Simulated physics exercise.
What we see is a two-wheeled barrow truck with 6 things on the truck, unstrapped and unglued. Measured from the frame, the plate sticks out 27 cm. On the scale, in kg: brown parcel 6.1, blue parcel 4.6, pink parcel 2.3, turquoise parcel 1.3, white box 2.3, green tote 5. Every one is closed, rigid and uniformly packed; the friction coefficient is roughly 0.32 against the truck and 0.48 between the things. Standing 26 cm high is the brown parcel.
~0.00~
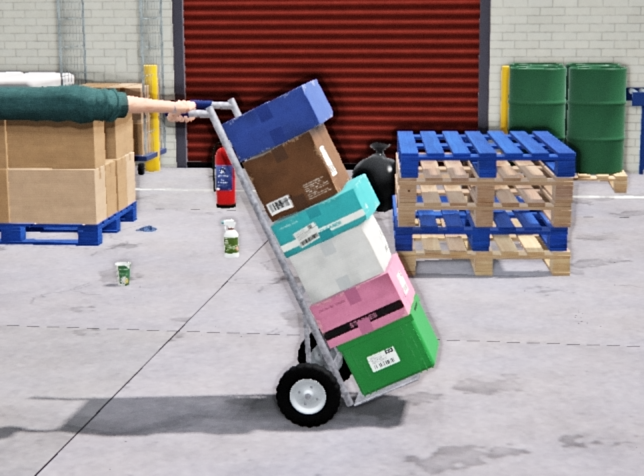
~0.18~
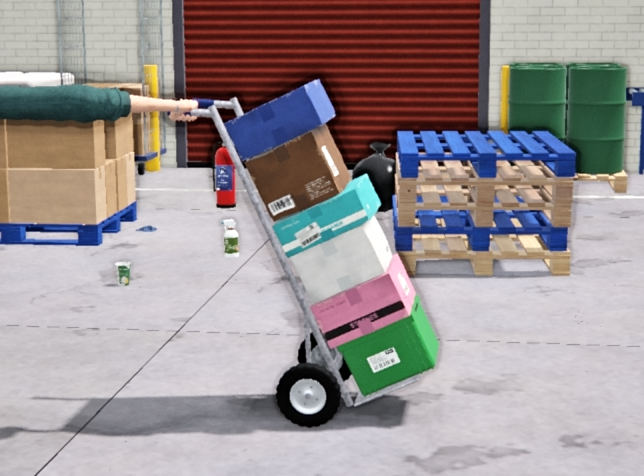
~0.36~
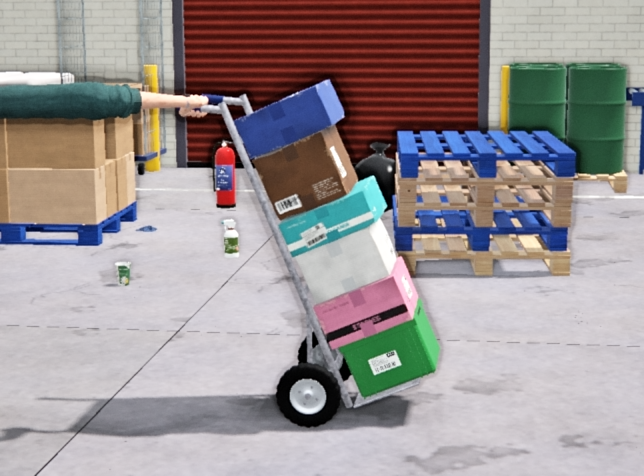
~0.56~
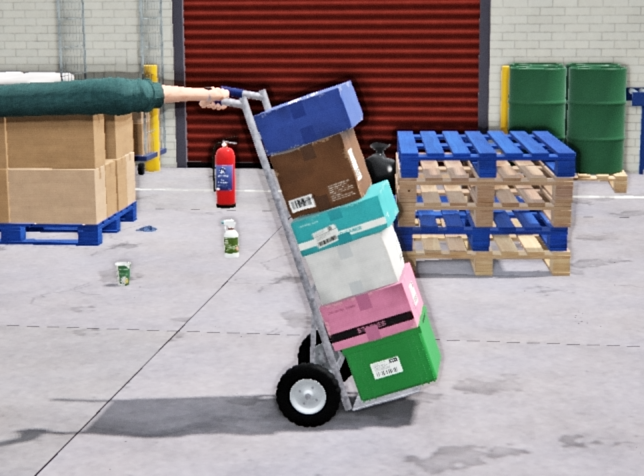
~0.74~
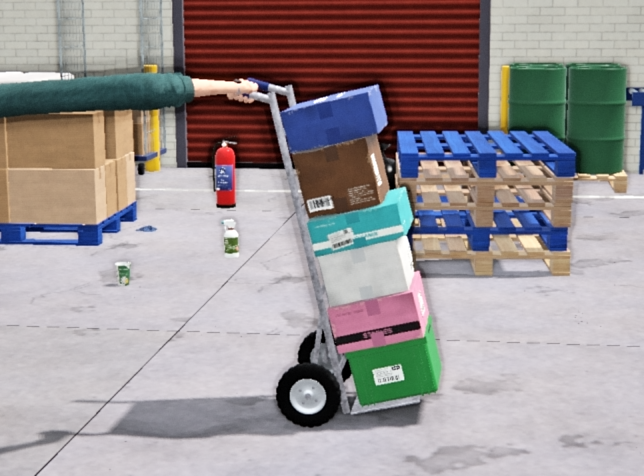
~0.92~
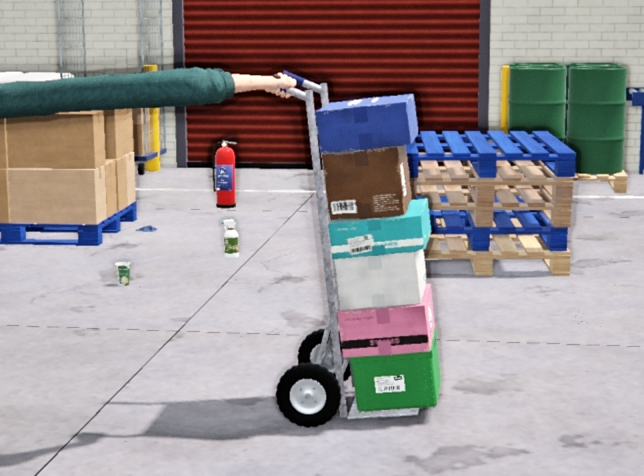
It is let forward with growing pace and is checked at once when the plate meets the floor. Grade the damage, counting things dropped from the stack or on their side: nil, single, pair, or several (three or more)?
Several.
Around 1.62 s, truck upright; brown parcel tipped 25° against what carries it near (490, 190); blue parcel tipped 25° against what carries it near (519, 142); turquoise parcel tipped 25° against what carries it.
Around 2.12 s, truck upright; brown parcel, blue parcel, pink parcel, turquoise parcel and white box now dropped from the stack; green tote tipped 72° against what carries it.
Finally (3.3 s), dropped from the stack, brown parcel, blue parcel, pink parcel, turquoise parcel and white box; on their side or leaning hard on the truck, green tote.
